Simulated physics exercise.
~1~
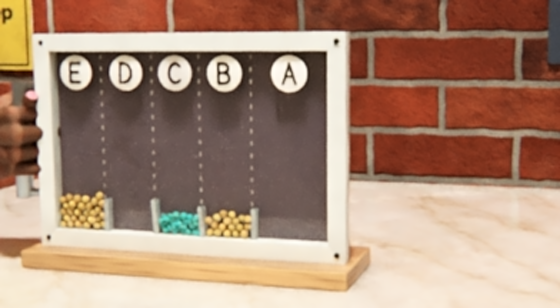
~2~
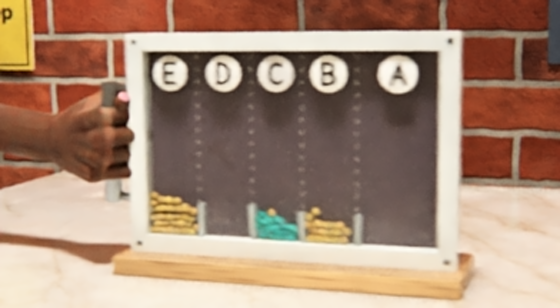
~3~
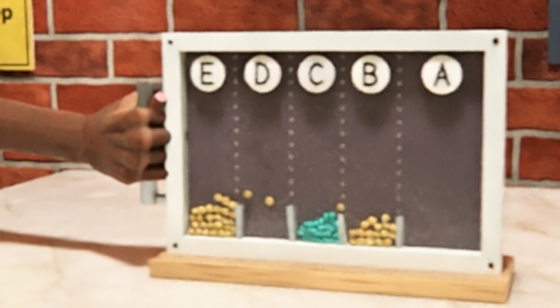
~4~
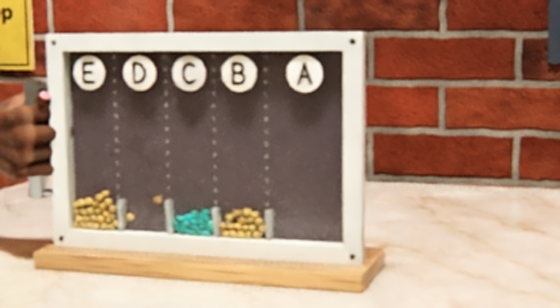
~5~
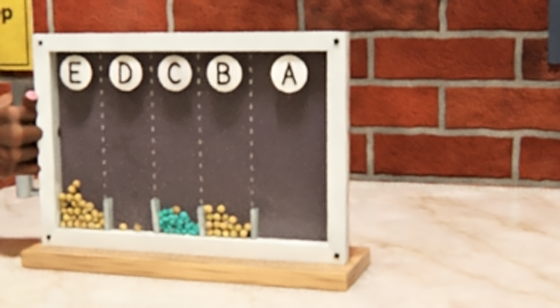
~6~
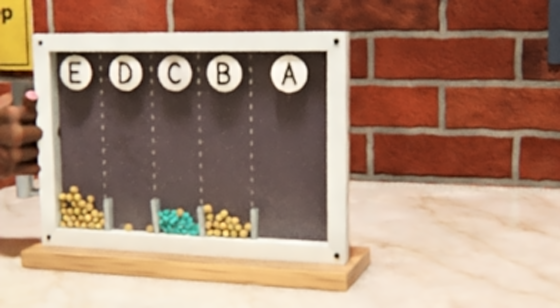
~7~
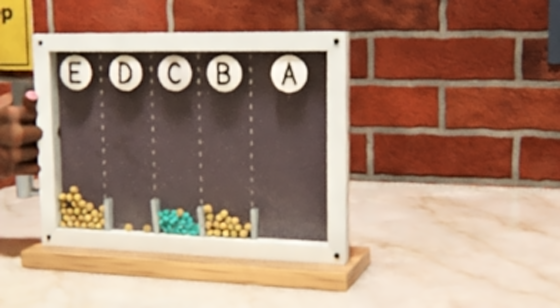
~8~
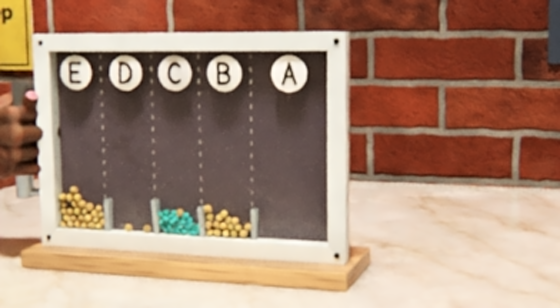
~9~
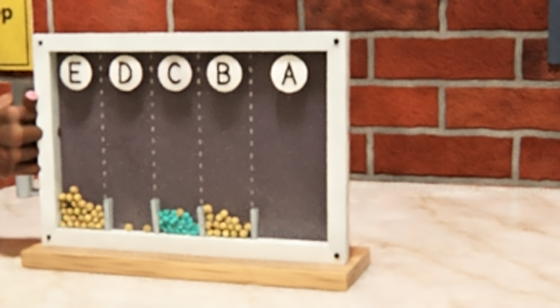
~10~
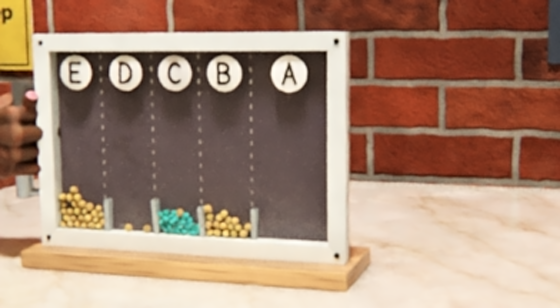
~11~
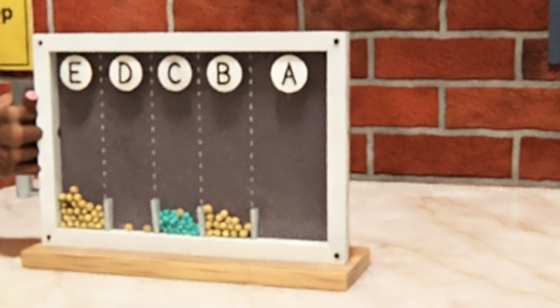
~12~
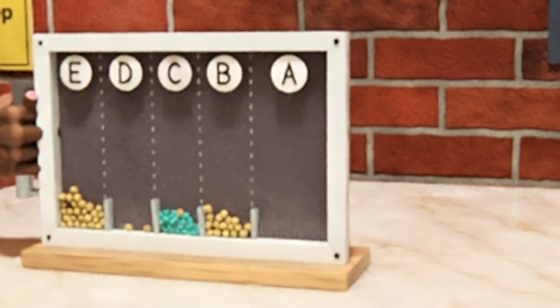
At the start, an upright, clear-fronted tray on a wooden base stands on a pale counter before a brick wall, with tan beads in strips E and B, turquoise ones in C, and none in D or A. A hand at the left side moves the tray to the right, and the heaps shift, a few tan beads hopping over the low dividers. The hand then draws it back left to where it began. The beads settle and stay still, with a couple of tan ones now lying in D, some resting on the turquoise heap in C, and A still empty.
